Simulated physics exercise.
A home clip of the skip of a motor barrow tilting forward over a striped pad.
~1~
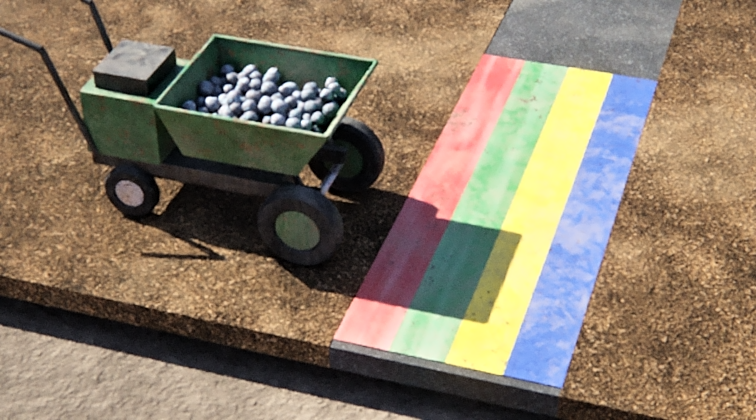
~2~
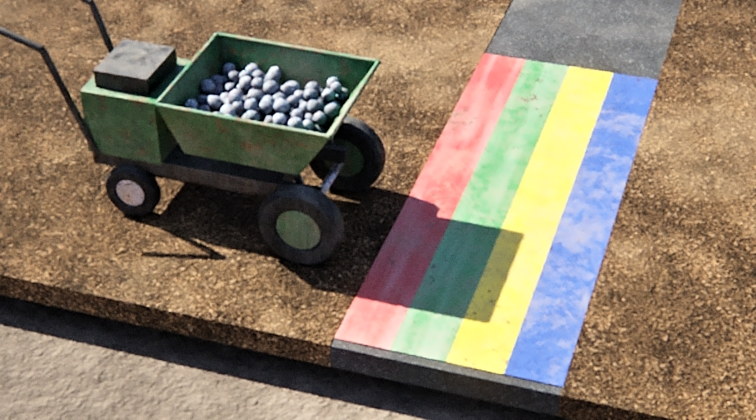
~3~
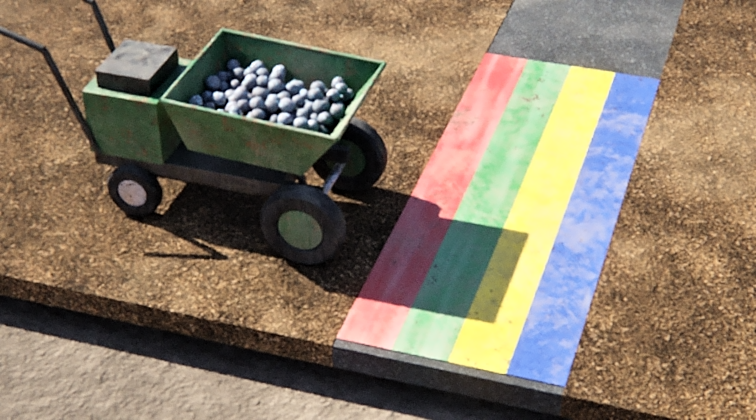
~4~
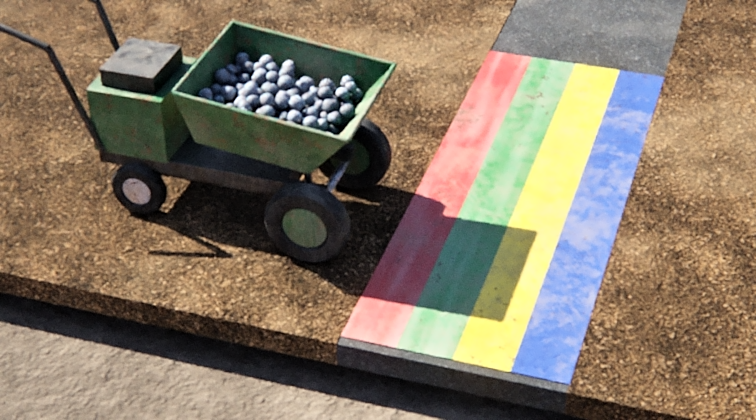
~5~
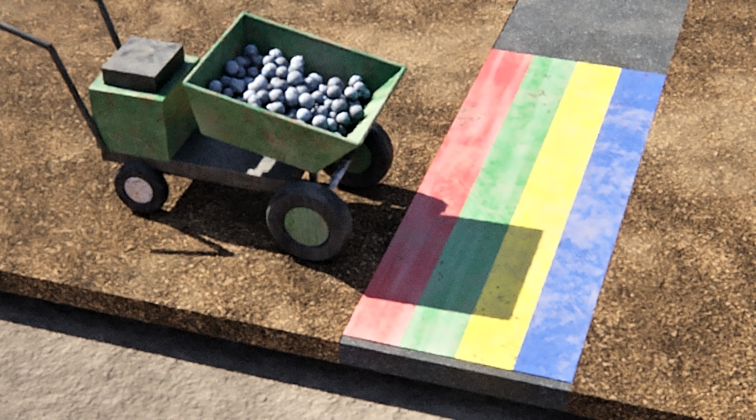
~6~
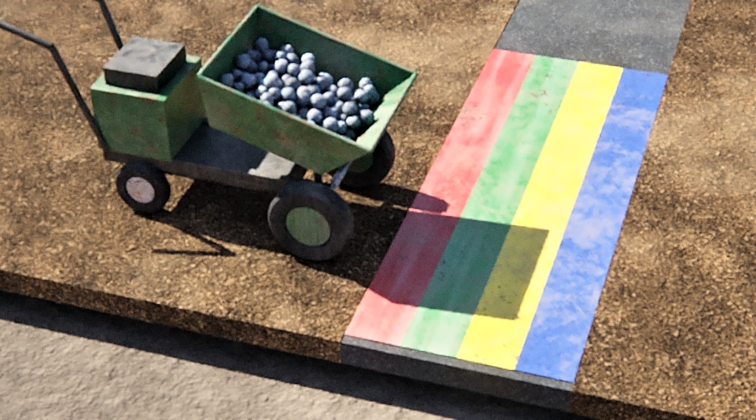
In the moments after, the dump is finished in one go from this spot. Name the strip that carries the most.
The green one gets the largest share.
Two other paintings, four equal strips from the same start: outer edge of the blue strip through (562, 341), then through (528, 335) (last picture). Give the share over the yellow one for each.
Roughly 30 per cent, and 30 per cent.
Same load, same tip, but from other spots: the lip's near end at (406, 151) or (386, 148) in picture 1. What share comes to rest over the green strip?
Roughly 0 per cent, and 10 per cent.
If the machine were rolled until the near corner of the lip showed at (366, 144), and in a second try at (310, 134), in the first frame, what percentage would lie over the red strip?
The first gives 0 %, the second 20 %.
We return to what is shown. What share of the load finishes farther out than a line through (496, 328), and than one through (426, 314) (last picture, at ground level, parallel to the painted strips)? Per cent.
First some 20, then 70 per cent.
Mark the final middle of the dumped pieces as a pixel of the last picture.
Near (485, 240).
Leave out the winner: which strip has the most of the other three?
In second place: That yellow strip.
Shortly afterwards, skip tipped steeply; the whole lot in the skip.
Next, skip tipped right over; all but a few in the skip; a little over the green strip; only a few falling.
Some moments later, skip tipped right over; near a quarter in the skip; only a few over the red strip; near half over the green strip; near a quarter over the yellow strip; a little over the blue strip; only a few off the paint.
In the end, skip tipped right over; a little in the skip; a little over the red strip; near half over the green strip; near a quarter over the yellow strip; a little over the blue strip; only a few off the paint.
